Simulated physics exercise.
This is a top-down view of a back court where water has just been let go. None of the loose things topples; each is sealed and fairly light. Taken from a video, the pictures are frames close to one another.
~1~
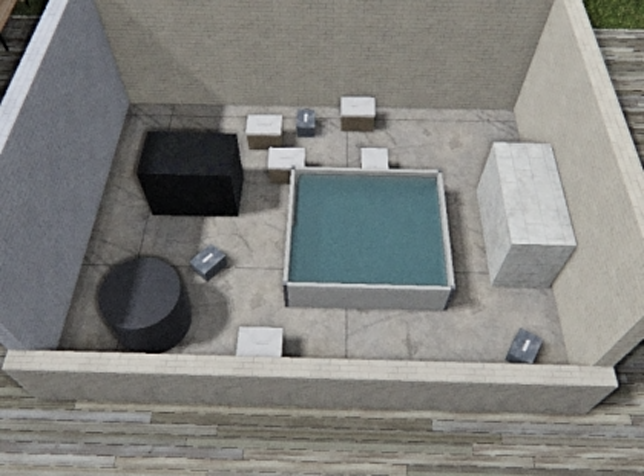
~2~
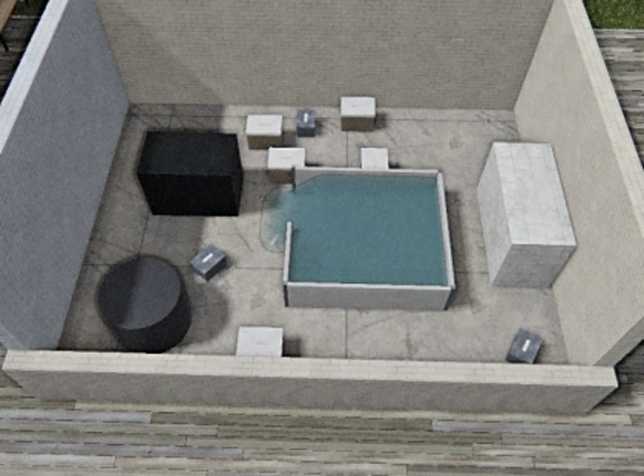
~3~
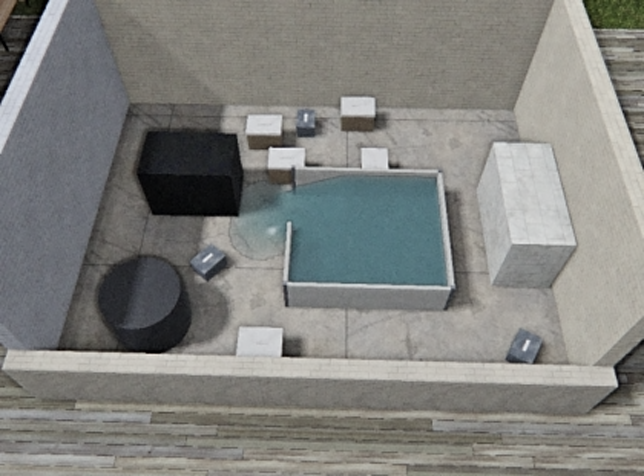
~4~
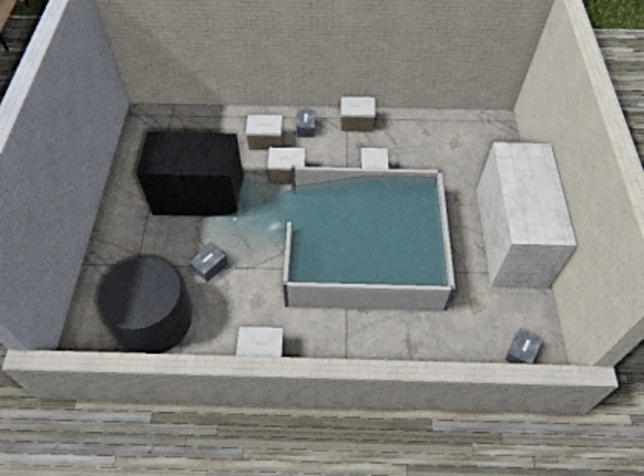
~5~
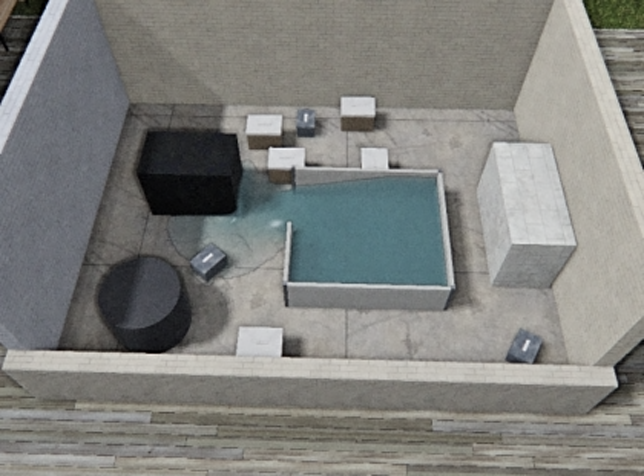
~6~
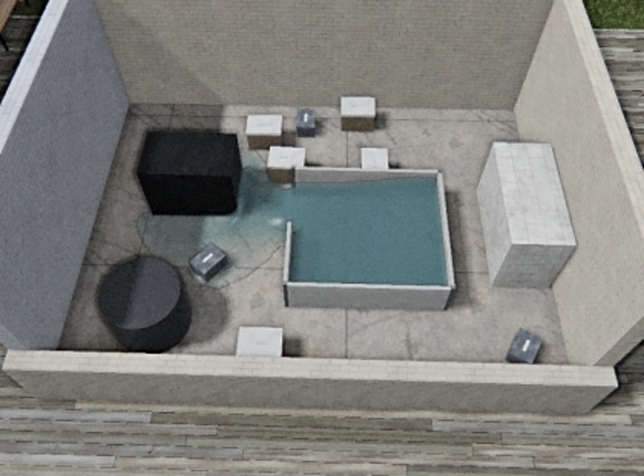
A large square basin of teal water sits in a walled court with a stained concrete floor, seen from high above. A black box and a dark grey round block stand at left, a tall pale block at right, with small whitish boxes and blue-grey ones scattered between. Part of the basin's left side opens, and water spreads leftward across the floor toward the black box, while the objects and camera stay still.
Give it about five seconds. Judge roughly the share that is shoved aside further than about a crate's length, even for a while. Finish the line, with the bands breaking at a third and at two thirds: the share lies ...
The share lies at two thirds or above.
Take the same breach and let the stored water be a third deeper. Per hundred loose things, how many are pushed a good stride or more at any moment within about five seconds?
Around 80 in a hundred.
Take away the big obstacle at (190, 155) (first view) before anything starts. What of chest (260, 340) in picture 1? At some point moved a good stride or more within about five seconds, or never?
Judged on its own, carried that far.
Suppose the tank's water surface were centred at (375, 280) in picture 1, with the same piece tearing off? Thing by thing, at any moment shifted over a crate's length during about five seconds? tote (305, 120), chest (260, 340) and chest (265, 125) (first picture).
In order: Remained close by, went well off, went well off.
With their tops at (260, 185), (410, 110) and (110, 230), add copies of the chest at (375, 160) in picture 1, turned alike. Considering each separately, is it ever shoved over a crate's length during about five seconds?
Shoved clear, shoved clear, shoved clear.
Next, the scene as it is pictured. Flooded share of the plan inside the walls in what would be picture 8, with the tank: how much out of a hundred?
Something close to 25 per cent.
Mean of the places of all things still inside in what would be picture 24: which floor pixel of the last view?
Near (354, 214).
A moment on, 0 of 8 are well off their spots; 0 afloat.
Next, 3 of 8 are well off their spots; 2 afloat.
Later, 5 of 8 are well off their spots; 2 afloat.
In the end, 6 of 8 are well off their spots, and 6 have been at some point; 2 afloat.
